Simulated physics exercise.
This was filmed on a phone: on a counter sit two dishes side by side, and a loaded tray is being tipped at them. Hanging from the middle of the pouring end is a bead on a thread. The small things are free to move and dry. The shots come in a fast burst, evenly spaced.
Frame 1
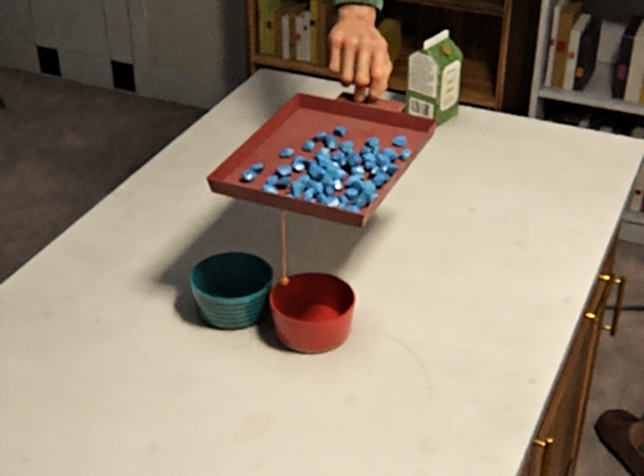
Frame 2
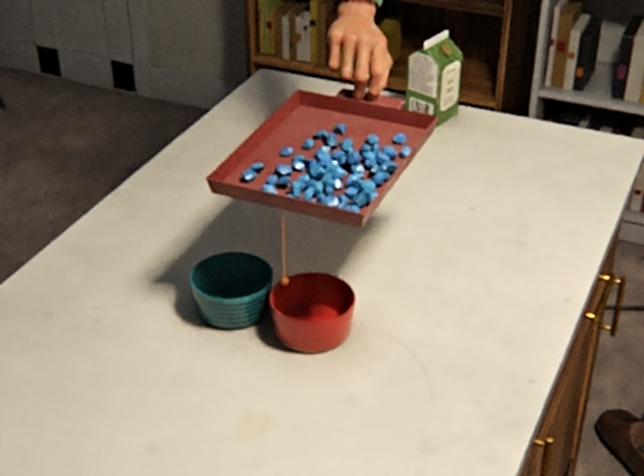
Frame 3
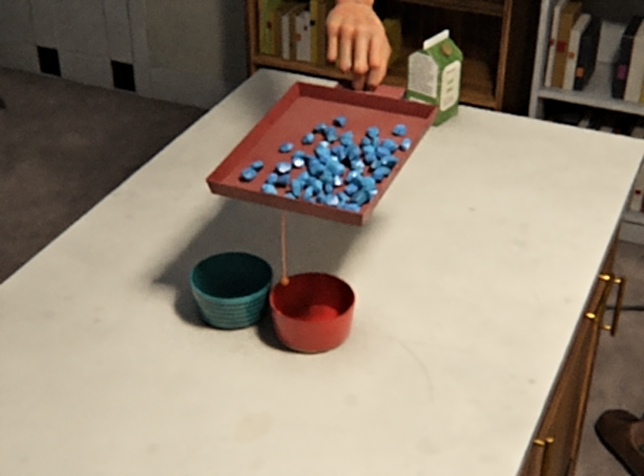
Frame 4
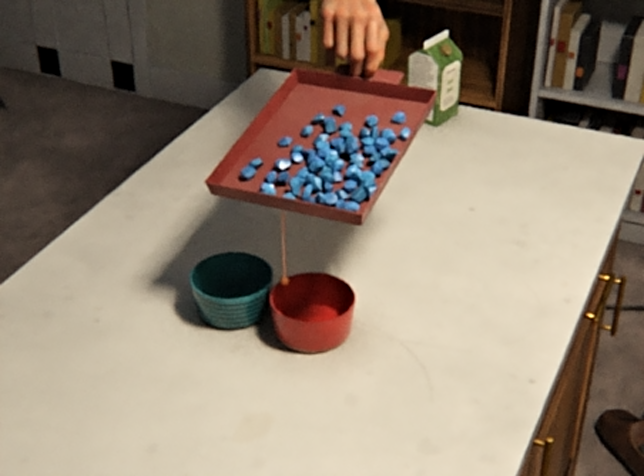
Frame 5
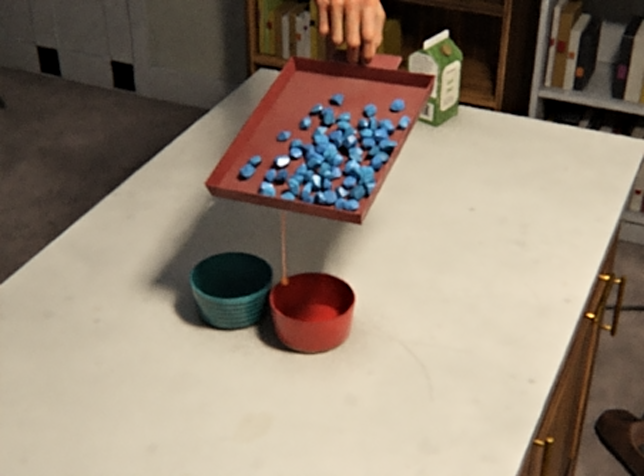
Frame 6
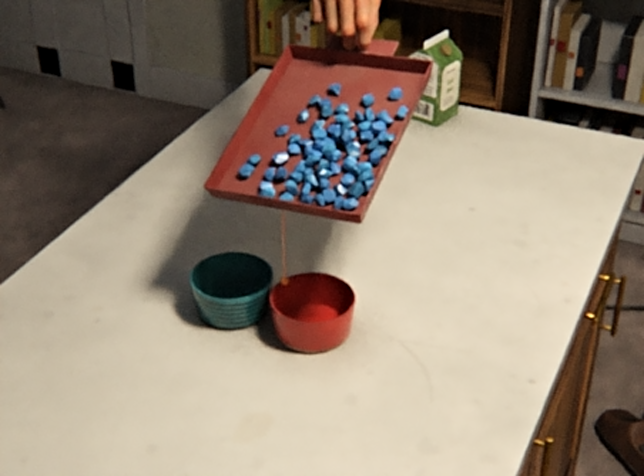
In the video, a hand holds a red tray of blue stones above a teal bowl and a red bowl on a pale counter, steadily raising the handle end so the tray steepens while the stones stay on it.
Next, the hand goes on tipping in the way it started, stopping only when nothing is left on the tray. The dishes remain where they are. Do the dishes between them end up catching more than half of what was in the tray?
No: The catch is worse than half, if you ask me.
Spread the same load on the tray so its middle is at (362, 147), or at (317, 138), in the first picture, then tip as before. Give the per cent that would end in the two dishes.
First case around 20 %, second case around 20 %.
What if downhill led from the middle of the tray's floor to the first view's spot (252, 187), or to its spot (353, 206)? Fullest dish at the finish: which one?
At the first place left, at the second the dish on the right.
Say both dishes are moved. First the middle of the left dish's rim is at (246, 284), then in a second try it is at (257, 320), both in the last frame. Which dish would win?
First try: The left-side dish; second try: The left-side dish.
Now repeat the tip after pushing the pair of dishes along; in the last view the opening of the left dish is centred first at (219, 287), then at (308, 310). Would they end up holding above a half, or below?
Well, in excess of half at the first spot and not up to half at the second.
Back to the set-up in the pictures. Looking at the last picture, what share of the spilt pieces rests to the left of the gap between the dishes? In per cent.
Share to the left: Near 80 per cent.
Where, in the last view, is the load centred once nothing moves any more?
About pixel (223, 346).
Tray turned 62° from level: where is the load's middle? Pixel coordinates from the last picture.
Centre estimate: (281, 175).
Shortly afterwards, tray tipped steeply; the whole lot on the tray.
Next, tray tipped right over; near half on the tray; a little in the left dish; near a quarter outside both; near a third in the air.
Some moments later, tray tipped past a quarter turn; near a quarter in the left dish; the bulk outside both.
In the end, tray tipped past a quarter turn; none at all in the right dish; near a quarter in the left dish; the bulk outside both.
